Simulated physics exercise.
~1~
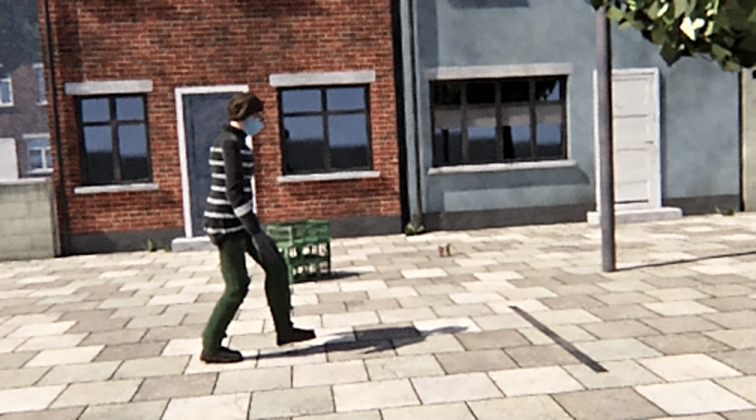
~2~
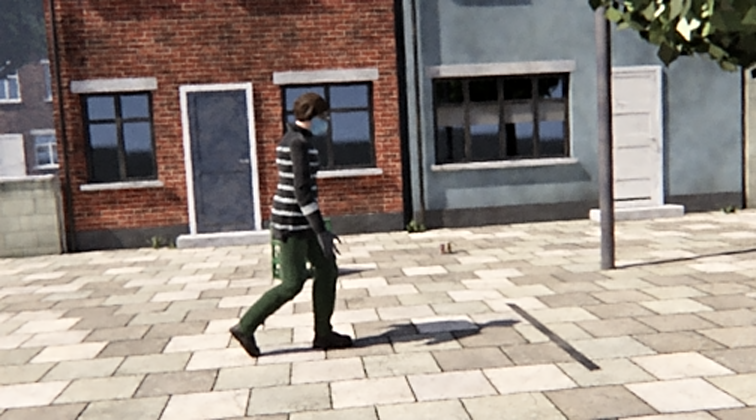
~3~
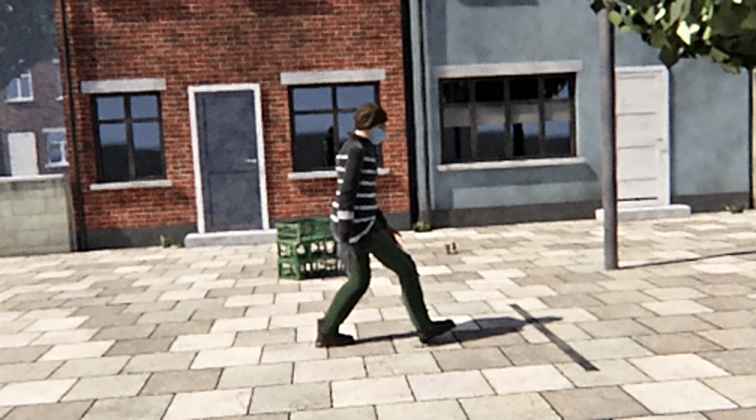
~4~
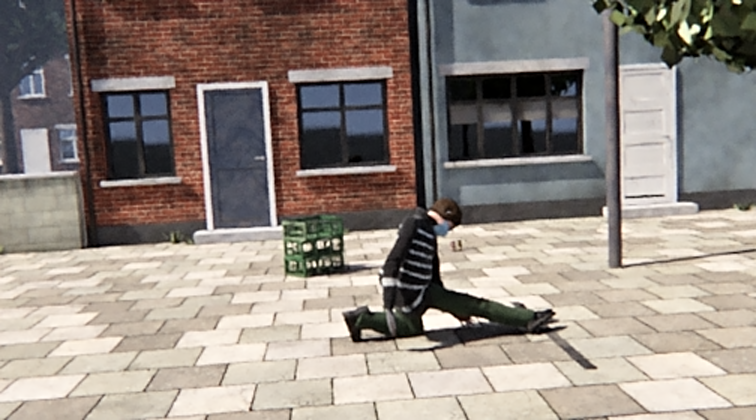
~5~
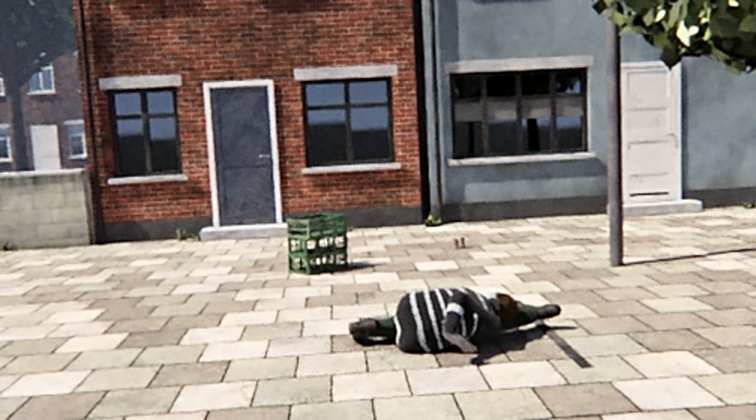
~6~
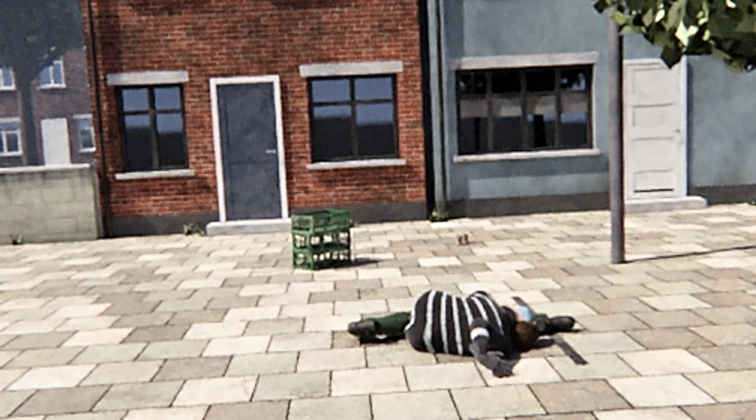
The video shows a person in a striped top, green trousers and a face mask walking right across a paved square, past a green crate, then dropping into a wide split and slumping forward, ending lying on the ground with the head just short of a dark strip.
